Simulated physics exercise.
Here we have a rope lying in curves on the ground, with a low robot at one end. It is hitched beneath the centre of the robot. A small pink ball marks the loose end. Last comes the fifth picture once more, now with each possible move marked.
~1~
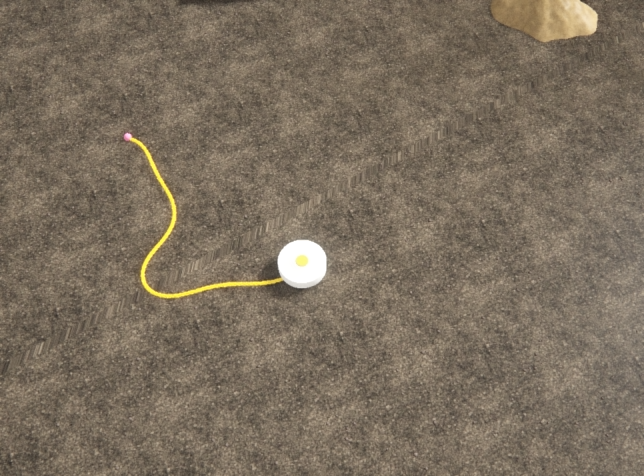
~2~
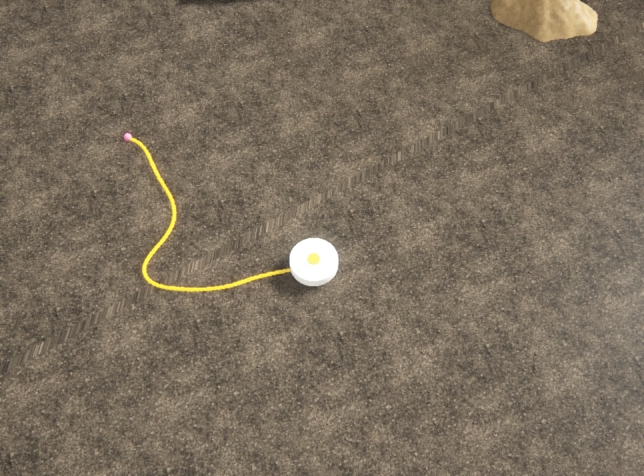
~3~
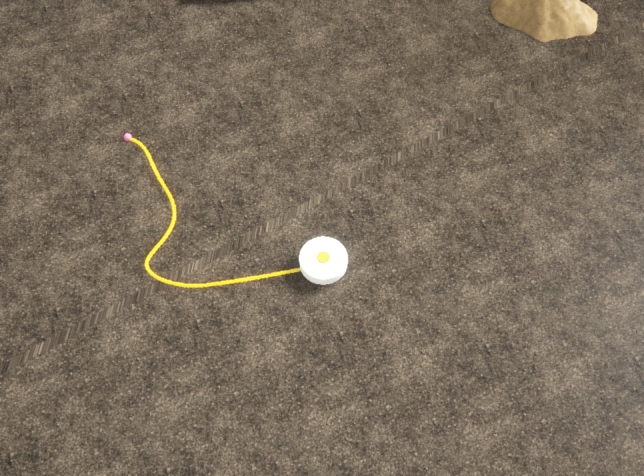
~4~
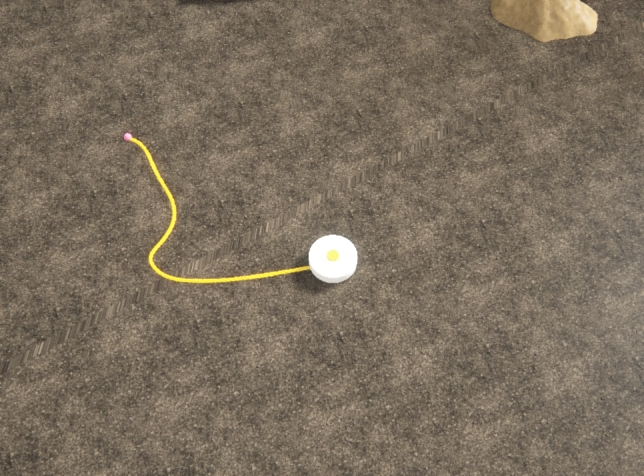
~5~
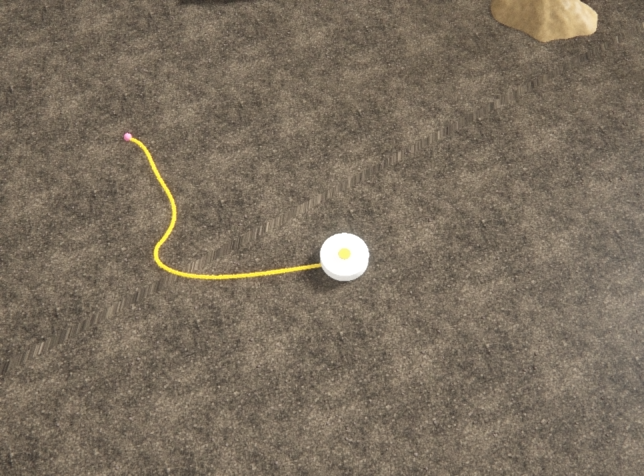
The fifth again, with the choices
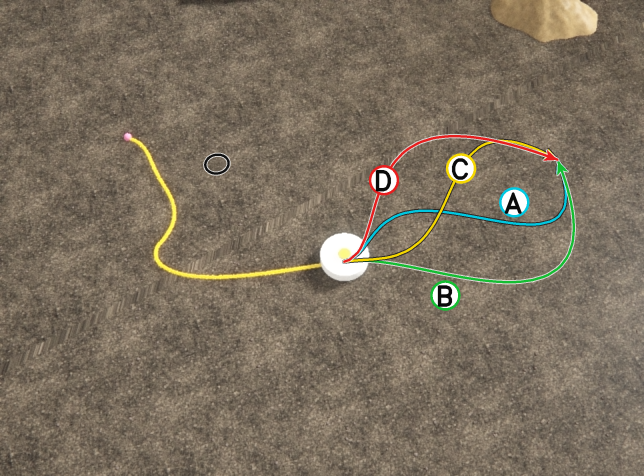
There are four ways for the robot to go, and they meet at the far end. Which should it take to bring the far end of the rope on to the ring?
D is the one.
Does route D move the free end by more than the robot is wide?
On that route, yes.
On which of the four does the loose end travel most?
B.
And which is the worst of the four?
That is B.
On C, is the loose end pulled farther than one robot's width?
Yes.
On the marked copy, A from (344, 262) via (477, 217) to (557, 160); B from (344, 262) via (521, 282) to (558, 161); C from (344, 262) via (451, 188) to (557, 160); D from (344, 262) via (409, 148) to (557, 160); the ring at (217, 164).
Taking D. A third of the way, robot (389, 168), middle of the rope (229, 236), free end (128, 137).
Two thirds of the way, robot (478, 133), middle of the rope (310, 166), free end (148, 153).
When it is over, robot (560, 155), middle of the rope (384, 156), free end (217, 163); the free end is on the ring.
As for the rest, A leaves the free end at (228, 183); B leaves the free end at (241, 205); C leaves the free end at (217, 180).
